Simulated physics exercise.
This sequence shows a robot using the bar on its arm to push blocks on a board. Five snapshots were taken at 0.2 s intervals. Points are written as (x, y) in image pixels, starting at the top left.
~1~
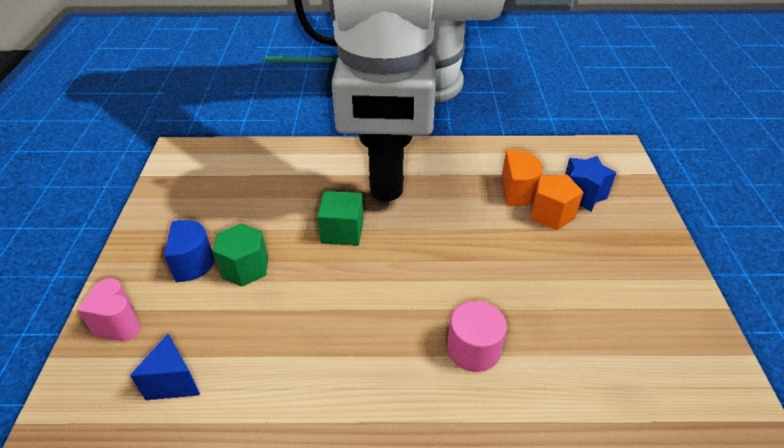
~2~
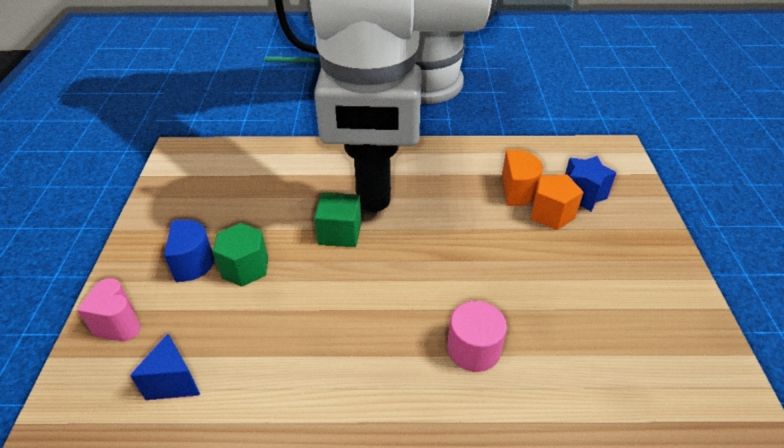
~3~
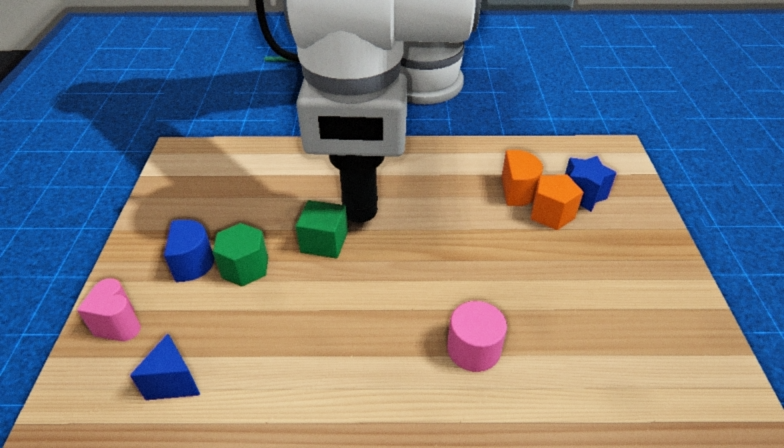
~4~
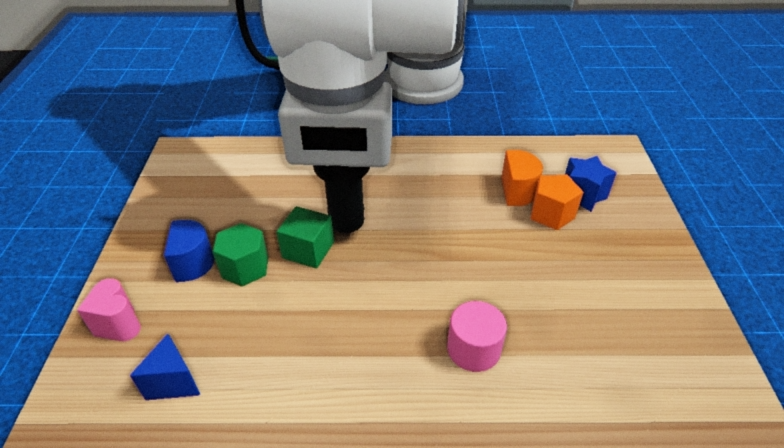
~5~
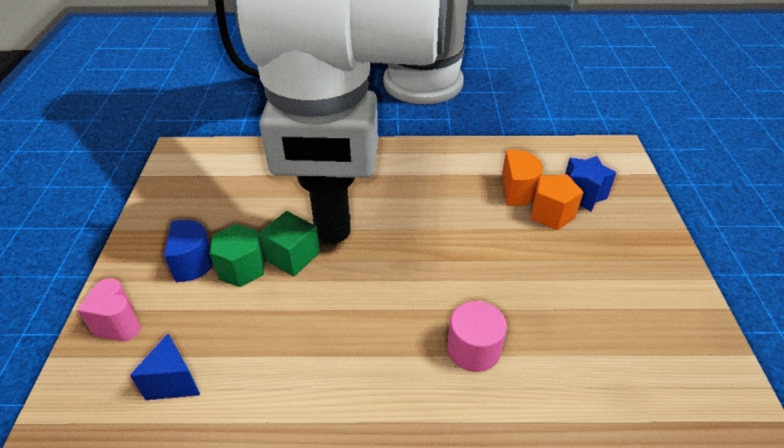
Robot arm pushing a green cube leftward across a wooden board, bringing it against a green six-sided block beside a blue block.
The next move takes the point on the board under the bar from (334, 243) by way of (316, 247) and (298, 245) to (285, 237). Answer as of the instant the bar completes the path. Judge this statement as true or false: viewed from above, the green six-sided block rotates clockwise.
That statement is not accurate.
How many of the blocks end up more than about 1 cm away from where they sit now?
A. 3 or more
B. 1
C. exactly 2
The answer is A.
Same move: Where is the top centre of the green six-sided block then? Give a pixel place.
The spot you're after is about (205, 248) in the image.
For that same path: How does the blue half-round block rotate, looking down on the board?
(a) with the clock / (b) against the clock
I choose a.
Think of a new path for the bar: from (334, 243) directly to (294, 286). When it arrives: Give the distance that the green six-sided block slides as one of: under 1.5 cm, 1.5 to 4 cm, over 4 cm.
Between 1.5 and 4 cm.
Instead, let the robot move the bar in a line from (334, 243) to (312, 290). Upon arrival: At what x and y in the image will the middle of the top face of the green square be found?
Top centre: (274, 246).
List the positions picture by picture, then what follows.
In the first frame, tip of the bar (387, 191), middles of tops, blue half-round block (184, 235), green six-sided block (238, 240), green square (340, 204).
In the second frame, bar (374, 202), green square (337, 205).
In the third frame, bar (360, 212), green square (321, 215).
In the fourth frame, bar (347, 222), green square (304, 223).
In the fifth frame, bar (333, 232), blue half-round block (184, 235), green six-sided block (234, 241), green square (287, 229).
On the path given first. Halfway along, bar (304, 235); blue half-round block (175, 237), turned 20° clockwise; green six-sided block (218, 243), turned 25° anticlockwise; green square (265, 234), turned 25° clockwise.
At the end, bar (282, 226); blue half-round block (167, 238), turned 35° clockwise; green six-sided block (205, 248), turned 35° anticlockwise; green square (250, 232).
